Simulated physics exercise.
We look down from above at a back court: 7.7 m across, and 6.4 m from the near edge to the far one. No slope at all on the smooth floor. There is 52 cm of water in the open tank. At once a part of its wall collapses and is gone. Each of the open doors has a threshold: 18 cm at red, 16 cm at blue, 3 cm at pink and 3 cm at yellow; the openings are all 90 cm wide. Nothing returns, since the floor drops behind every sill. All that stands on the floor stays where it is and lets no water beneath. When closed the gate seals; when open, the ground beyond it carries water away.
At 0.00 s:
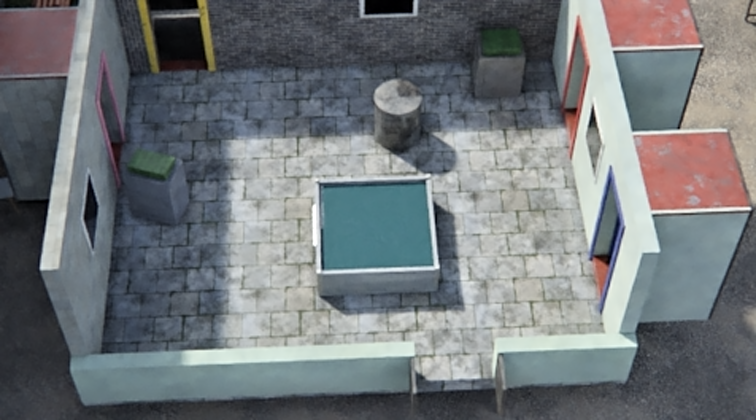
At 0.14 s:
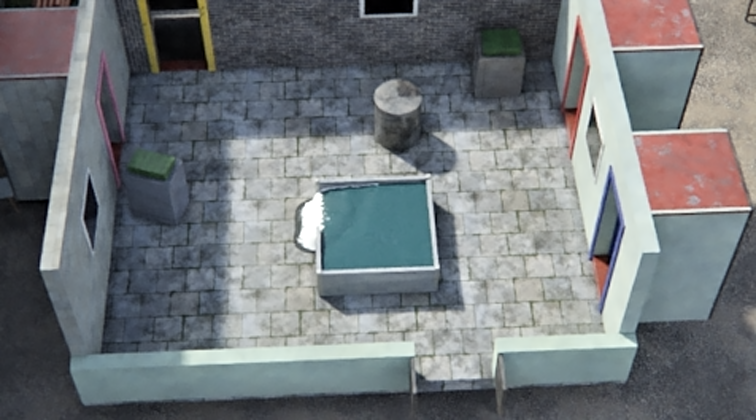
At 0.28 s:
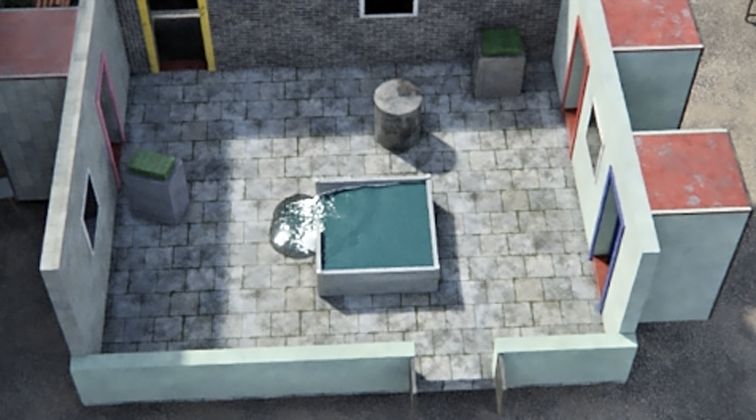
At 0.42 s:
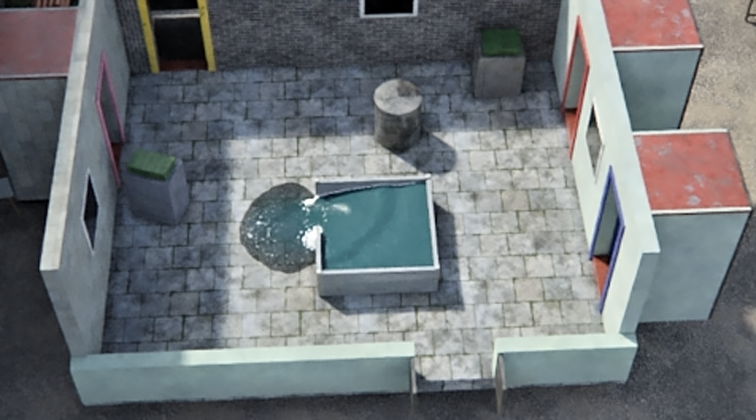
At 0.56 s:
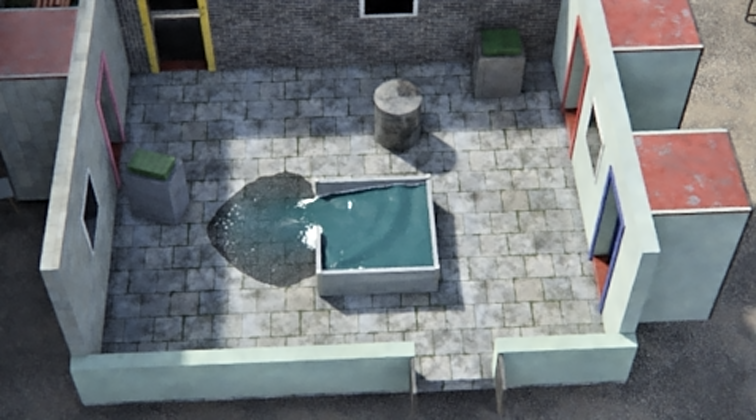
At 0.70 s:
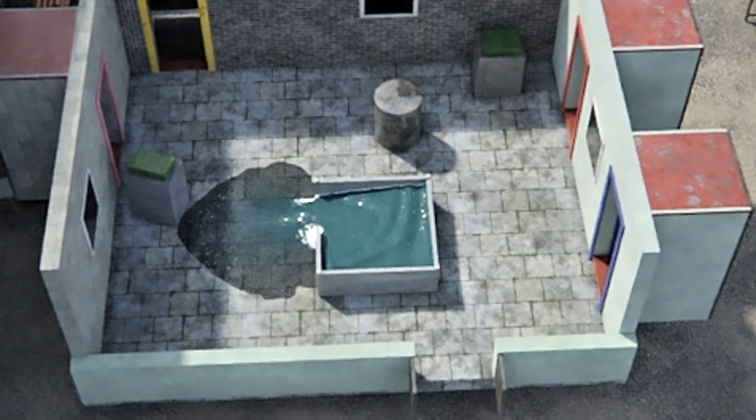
Water pouring from the left side of an open square tank, spreading leftward in a dark pool across a paved walled courtyard.
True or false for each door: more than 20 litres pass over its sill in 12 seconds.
Per door: The red door: False; the blue door: False; the pink door: True; the yellow door: True.
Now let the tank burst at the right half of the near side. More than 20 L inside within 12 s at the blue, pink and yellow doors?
Door blue stays within, door pink stays within, door yellow stays within.
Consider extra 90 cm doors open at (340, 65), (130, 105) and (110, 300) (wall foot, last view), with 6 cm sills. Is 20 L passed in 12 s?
First doorway falls short, second gets there, third gets there.
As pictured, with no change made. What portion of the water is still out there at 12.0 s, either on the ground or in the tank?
I'd say close to 84 percent is still there.
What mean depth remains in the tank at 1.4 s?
Roughly 37 centimetres.
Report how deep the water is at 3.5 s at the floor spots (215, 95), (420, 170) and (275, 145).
Depths in turn: Roughly 1, 0 and 1 centimetres.
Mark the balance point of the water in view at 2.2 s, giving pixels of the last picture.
Centre: Approx. (300, 235) px.
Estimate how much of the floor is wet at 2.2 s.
Close to 30 in a hundred.
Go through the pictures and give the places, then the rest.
The open tank at (375, 226) is whole and still, 52 cm deep, in the first frame.
Water pours out at (320, 219) and has run 0.5 m, to (305, 205); typically 8 cm deep outside, 52 cm at the open tank's back, in the second frame.
Water pours out at (320, 220) and has run 0.8 m, to (280, 209); typically 8 cm deep outside, 52 cm at the open tank's back, in the third frame.
The front is at (247, 239), 1.2 m from the gap at (320, 221); 1.4 m2 of floor is under water; 52 cm left at the back of the open tank, in the fourth frame.
The front is at (214, 226), 1.7 m from the gap at (320, 220); 2.4 m2 of floor is under water; 52 cm left at the back of the open tank, in the fifth frame.
The front is at (185, 224), 2.2 m from the gap at (320, 220); 3.4 m2 of floor is under water; 47 cm left at the back of the open tank, in the sixth frame.
After 1.4 s water covers 20 % of the floor and is deepest (30 cm) near (313, 219); red door not reached, blue door not reached, pink door not reached, yellow door not reached.
After 2.2 s water covers 30 % of the floor and is deepest (24 cm) near (313, 219); red door not reached, blue door not reached, pink door 6 cm at the sill, 11 L in, yellow door not reached.
After 3.5 s water covers 30 % of the floor and is deepest (22 cm) near (99, 380); red door not reached, blue door not reached, pink door 7 cm at the sill, 47 L in, yellow door 9 cm at the sill, 5 L in.
After 7.0 s water covers 60 % of the floor and is deepest (10 cm) near (313, 228); red door not reached, blue door not reached, pink door 6 cm at the sill, 83 L in, yellow door 8 cm at the sill, 73 L in.
After 12.0 s water covers 75 % of the floor and is deepest (6 cm) near (129, 90); red door 1 cm at the sill, 0 L in, blue door 4 cm at the sill, 0 L in, pink door 5 cm at the sill, 99 L in, yellow door 5 cm at the sill, 123 L in.
